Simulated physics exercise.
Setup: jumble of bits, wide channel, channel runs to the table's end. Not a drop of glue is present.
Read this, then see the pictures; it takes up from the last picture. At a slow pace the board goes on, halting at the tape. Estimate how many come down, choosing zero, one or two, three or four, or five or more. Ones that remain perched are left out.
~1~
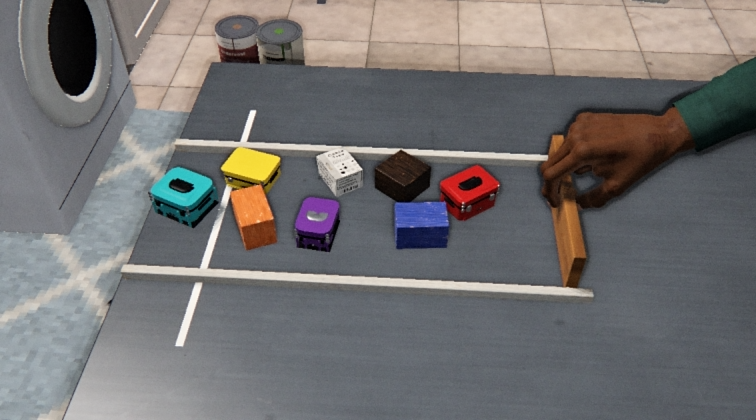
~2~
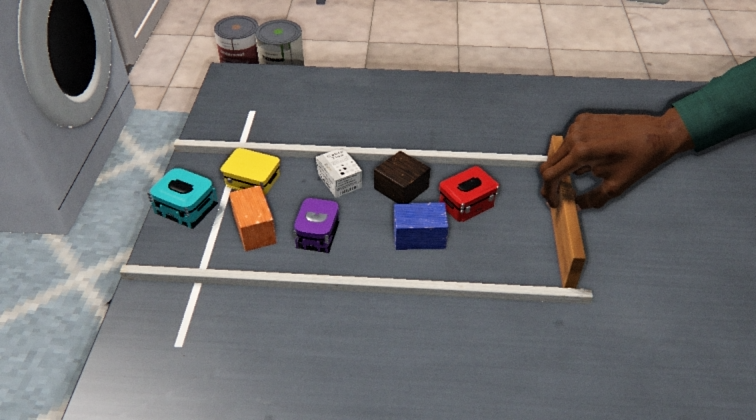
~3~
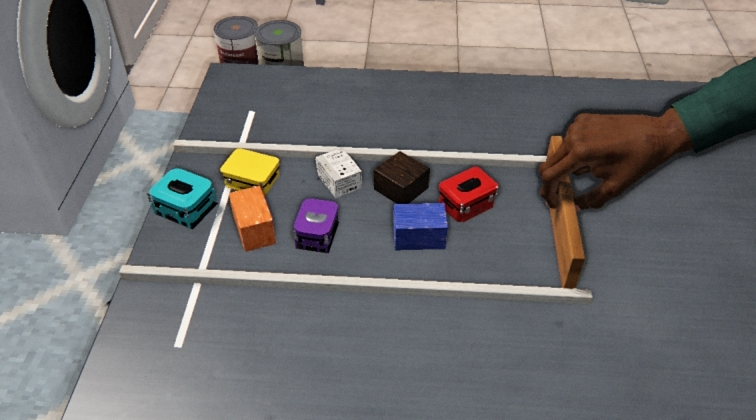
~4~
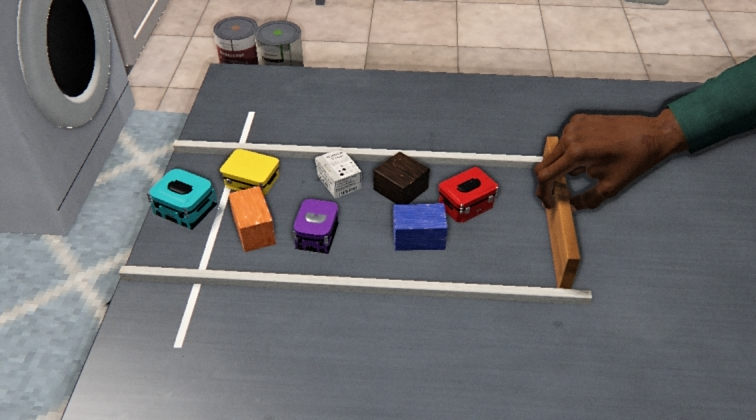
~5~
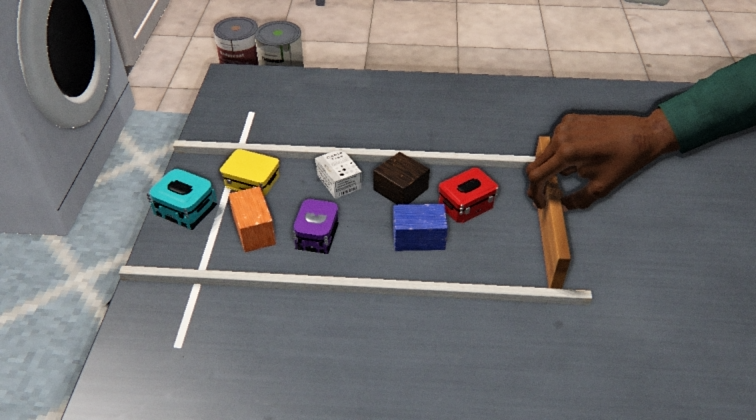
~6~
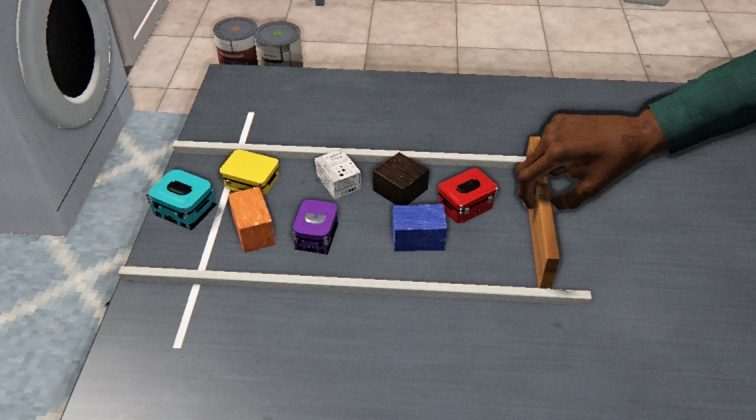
The count that comes down is three or four.
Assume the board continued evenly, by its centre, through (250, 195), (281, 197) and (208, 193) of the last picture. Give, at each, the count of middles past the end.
Respectively, 2, 2 and 5.
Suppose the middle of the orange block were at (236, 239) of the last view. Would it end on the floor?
From there it stays put.
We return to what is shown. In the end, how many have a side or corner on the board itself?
Count recorded: 2.
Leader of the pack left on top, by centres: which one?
It's the purple case that ends nearest.
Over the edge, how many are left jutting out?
The overhang total is 2.
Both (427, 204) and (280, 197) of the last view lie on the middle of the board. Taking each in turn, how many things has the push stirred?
At the first point the count is 4, at the second it's 8.
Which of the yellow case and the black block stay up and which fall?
The yellow case is gone, and the black block stays put.
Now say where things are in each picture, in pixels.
The first picture shows turquoise case (185, 197); yellow case (252, 172); orange block (254, 218); board (564, 208); tape (222, 209).
The second picture shows yellow case (252, 173); board (563, 209).
The third picture shows orange block (252, 218); red case (468, 196).
The fourth picture shows turquoise case (183, 198); black block (401, 179).
The fifth picture shows yellow case (251, 174); white box (339, 173).
The sixth picture shows turquoise case (183, 199); yellow case (251, 175); orange block (252, 219); board (540, 209); tape (220, 211).
A little later, none off yet; turquoise case at rest near (183, 199); yellow case at rest near (251, 175); orange block at rest near (252, 219).
Next, none off yet; turquoise case at rest near (183, 199); yellow case shifted about its own width near (222, 173); orange block moving near (241, 218).
Later still, none off yet; turquoise case tilted well over near (127, 198); yellow case tilted well over near (144, 170); orange block shifted well along near (158, 215).
When it is over, the number that fall off is three or four; down, white box, orange block, yellow case and turquoise case.
